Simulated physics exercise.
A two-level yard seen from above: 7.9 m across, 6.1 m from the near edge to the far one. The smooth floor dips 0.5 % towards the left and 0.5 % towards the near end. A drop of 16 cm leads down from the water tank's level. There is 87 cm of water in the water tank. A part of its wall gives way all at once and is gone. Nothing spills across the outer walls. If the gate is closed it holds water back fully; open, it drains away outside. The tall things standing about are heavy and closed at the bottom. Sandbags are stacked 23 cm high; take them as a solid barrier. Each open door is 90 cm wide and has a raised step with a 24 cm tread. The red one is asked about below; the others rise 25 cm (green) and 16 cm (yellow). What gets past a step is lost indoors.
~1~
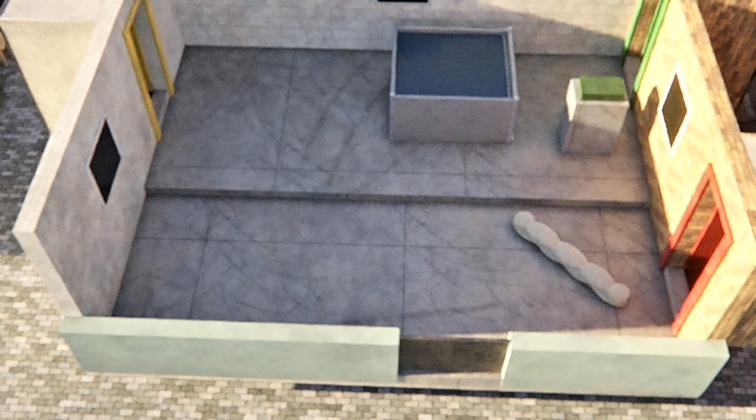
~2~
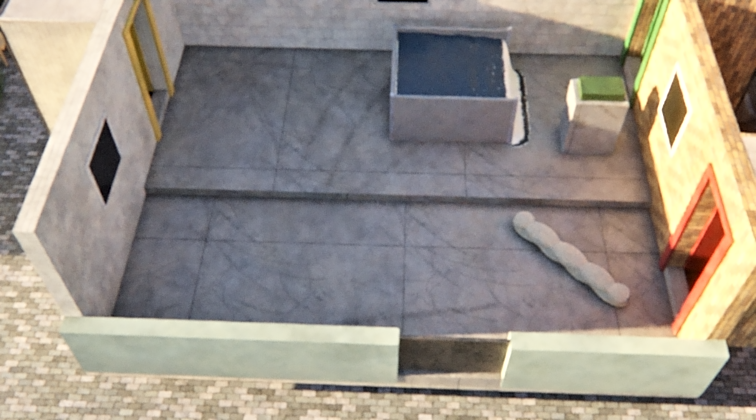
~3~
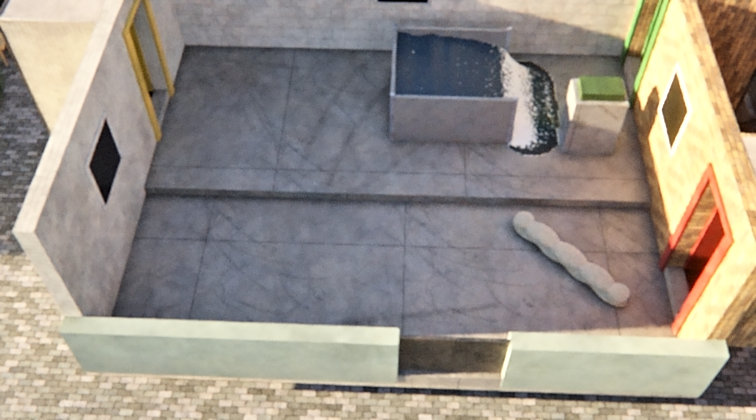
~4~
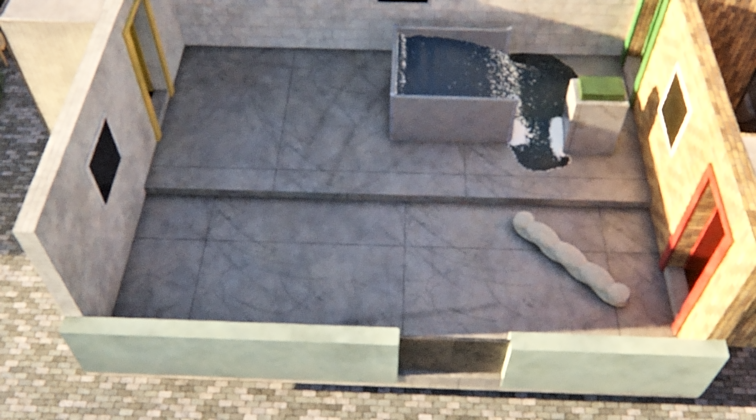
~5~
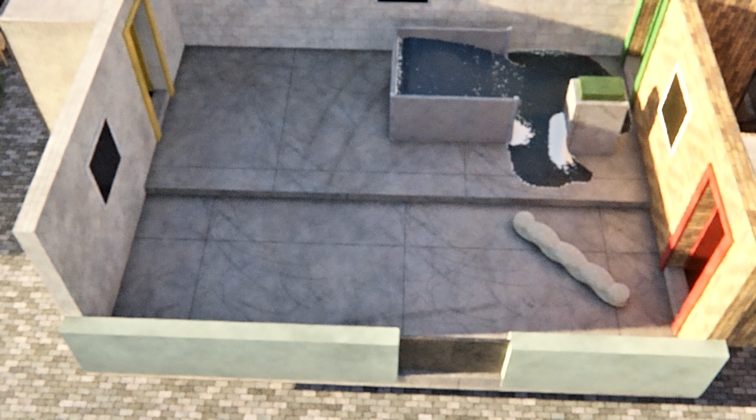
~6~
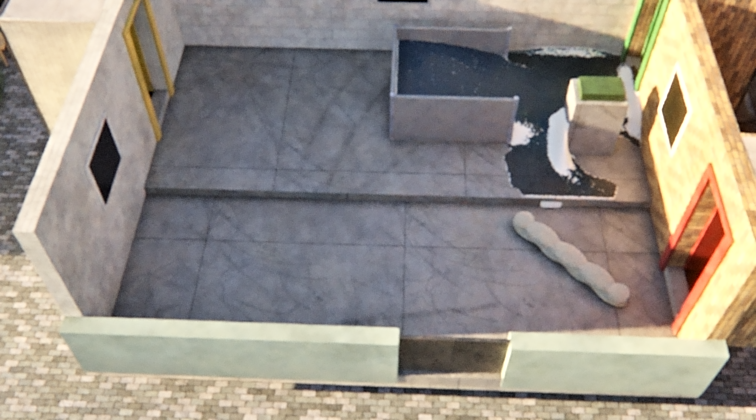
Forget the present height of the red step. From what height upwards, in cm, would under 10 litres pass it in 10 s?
It would have to be roughly 24 cm high.
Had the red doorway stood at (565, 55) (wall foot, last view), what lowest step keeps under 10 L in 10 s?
Roughly 35 cm.
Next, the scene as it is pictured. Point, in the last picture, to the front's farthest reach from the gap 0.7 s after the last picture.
Near (645, 288).
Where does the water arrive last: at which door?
The yellow one.
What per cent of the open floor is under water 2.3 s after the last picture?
About 30 per cent.
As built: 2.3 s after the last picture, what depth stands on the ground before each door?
Depths in cm: Red 21, green 29, yellow 0.
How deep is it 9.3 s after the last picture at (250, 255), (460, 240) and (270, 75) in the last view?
About 9, 4 and 2 cm.
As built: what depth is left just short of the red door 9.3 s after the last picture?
About 10.0 cm.
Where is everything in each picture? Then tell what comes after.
The first picture shows still water, 87 cm deep, in the water tank at (453, 65); the red door at (691, 258) is dry.
In the second picture, the gap is at (506, 90), the front 0.3 m out at (524, 137); the back of the water tank holds 87 cm.
In the third picture, the front is at (556, 132), 0.8 m from the gap at (506, 94); 1.5 m2 of floor is wet, 86 cm left at the back.
In the fourth picture, water pours out at (505, 96) and has run 1.4 m, to a hidden place; about 14 cm deep outside, 78 cm at the back.
In the fifth picture, the front is at (627, 121), 2.0 m from the gap at (505, 97); 4.3 m2 of floor is wet, 74 cm left at the back.
In the sixth picture, the gap is at (505, 97), the front 2.3 m out at (640, 90); the back of the water tank holds 72 cm; 1.9 m in a straight line remain to the red door at (691, 258).
Then, 0.7 s after the last picture water covers 20 % of the floor, deepest (56 cm) near (614, 61); it has not reached the red door.
Then, 2.3 s after the last picture water covers 30 % of the floor, deepest (34 cm) near (671, 356); 21 cm at the red door, 17 litres in over its 14 cm step.
Then, 9.3 s after the last picture water covers 80 % of the floor, deepest (13 cm) near (195, 352); 10 cm at the red door, 71 litres in over its 14 cm step.
At the red door as built, the water peaked near 21 cm, 3.3 s after the last picture.
With a step of 20 cm, 24 litres would have come in within the 10 s; with 27.5 cm, 3 litres. So under 10 litres takes about 24 cm.
